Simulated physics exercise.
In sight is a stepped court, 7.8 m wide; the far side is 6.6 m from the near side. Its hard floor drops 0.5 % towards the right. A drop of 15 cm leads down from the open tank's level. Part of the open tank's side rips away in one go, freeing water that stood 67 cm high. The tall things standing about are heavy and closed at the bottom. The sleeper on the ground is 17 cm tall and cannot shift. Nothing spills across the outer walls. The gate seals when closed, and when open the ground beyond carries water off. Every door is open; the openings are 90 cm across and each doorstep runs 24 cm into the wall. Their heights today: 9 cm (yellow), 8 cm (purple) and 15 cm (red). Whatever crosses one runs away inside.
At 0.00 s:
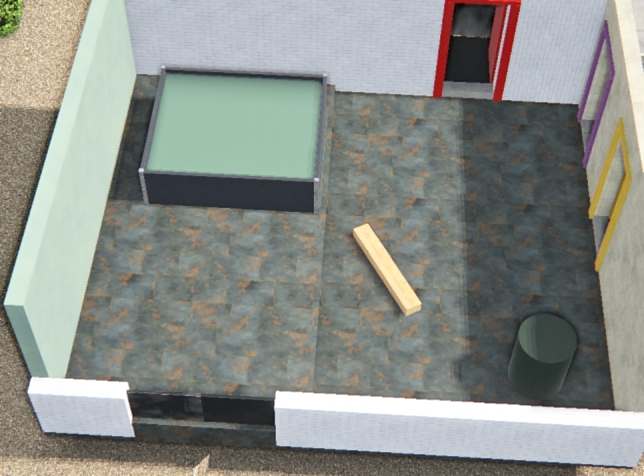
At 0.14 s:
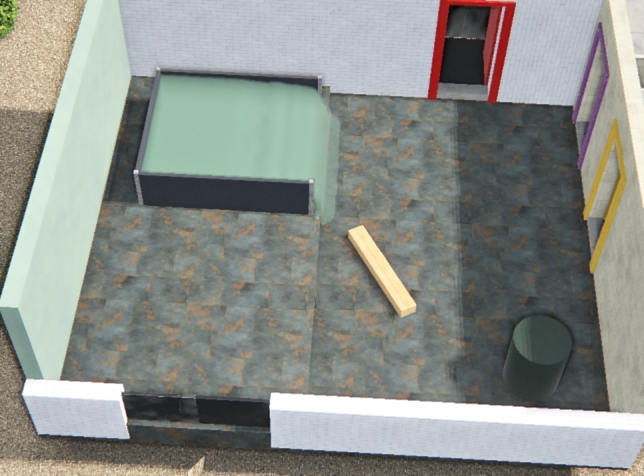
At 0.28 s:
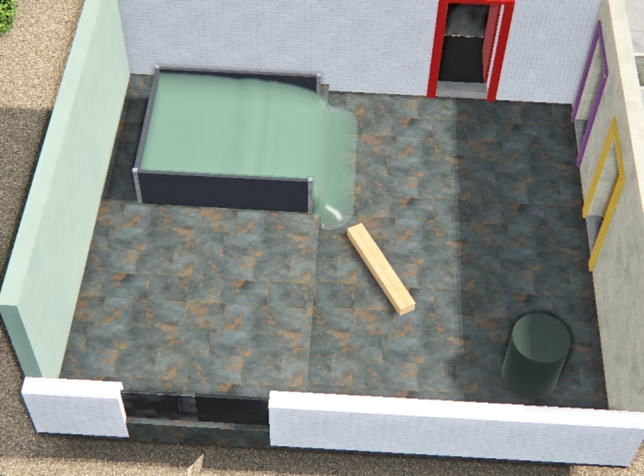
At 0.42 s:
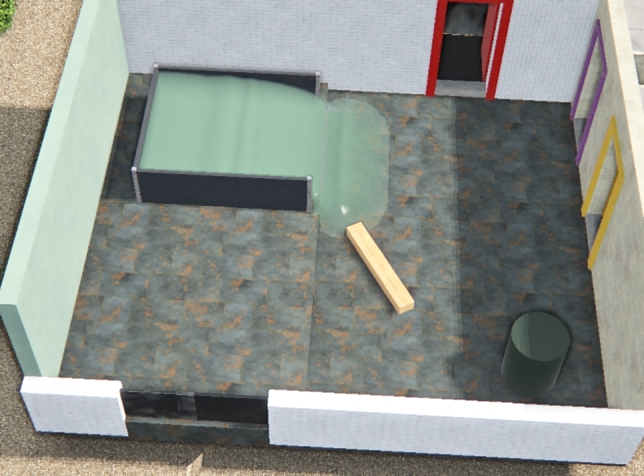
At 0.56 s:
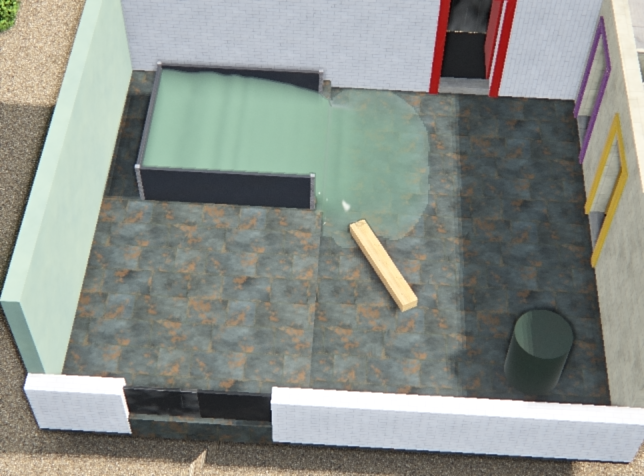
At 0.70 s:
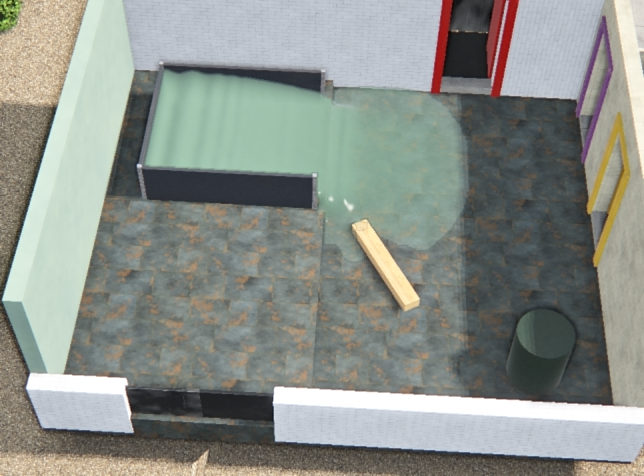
A walled courtyard held a large open tank of still, greenish water, until its right side gave way and the water poured out, spreading rightward in a widening sheet across the dark floor past a wooden beam.
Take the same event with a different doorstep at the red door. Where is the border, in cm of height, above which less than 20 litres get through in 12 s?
Close to 13 cm is just enough.
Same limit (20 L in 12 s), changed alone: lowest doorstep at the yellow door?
About 29 cm at yellow.
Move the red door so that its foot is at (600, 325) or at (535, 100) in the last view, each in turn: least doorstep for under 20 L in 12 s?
About 13.5 and 28 cm.
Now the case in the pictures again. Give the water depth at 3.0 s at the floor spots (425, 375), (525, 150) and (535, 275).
About 0, 8 and 5 cm.
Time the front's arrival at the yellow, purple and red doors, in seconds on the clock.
Arrival: Yellow 1.4 s, purple 1.3 s, red 0.9 s.
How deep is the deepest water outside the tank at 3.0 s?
Up to some 44 cm.
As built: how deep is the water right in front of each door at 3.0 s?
In cm: Yellow 31, purple 41, red 15.
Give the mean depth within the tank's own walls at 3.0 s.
Roughly 19 cm on average.
After 1.4 s water covers 35 % of the floor, deepest (32 cm) near (583, 173); 11 cm at the red door, 0 litres in over its 15 cm doorstep.
After 3.0 s water covers 45 % of the floor, deepest (44 cm) near (545, 109); 15 cm at the red door, 5 litres in over its 15 cm doorstep.
After 12.0 s water covers 60 % of the floor, deepest (16 cm) near (615, 437); 10 cm at the red door, 8 litres in over its 15 cm doorstep.
At the red door as built, the water arrived by 0.9 s and peaked near 19 cm at 2.2 s.
Run again over the same 12 s with other heights there, 42 litres in over 11 cm, 8 litres over 15 cm. The limit of 20 litres is kept from about 13 cm up.
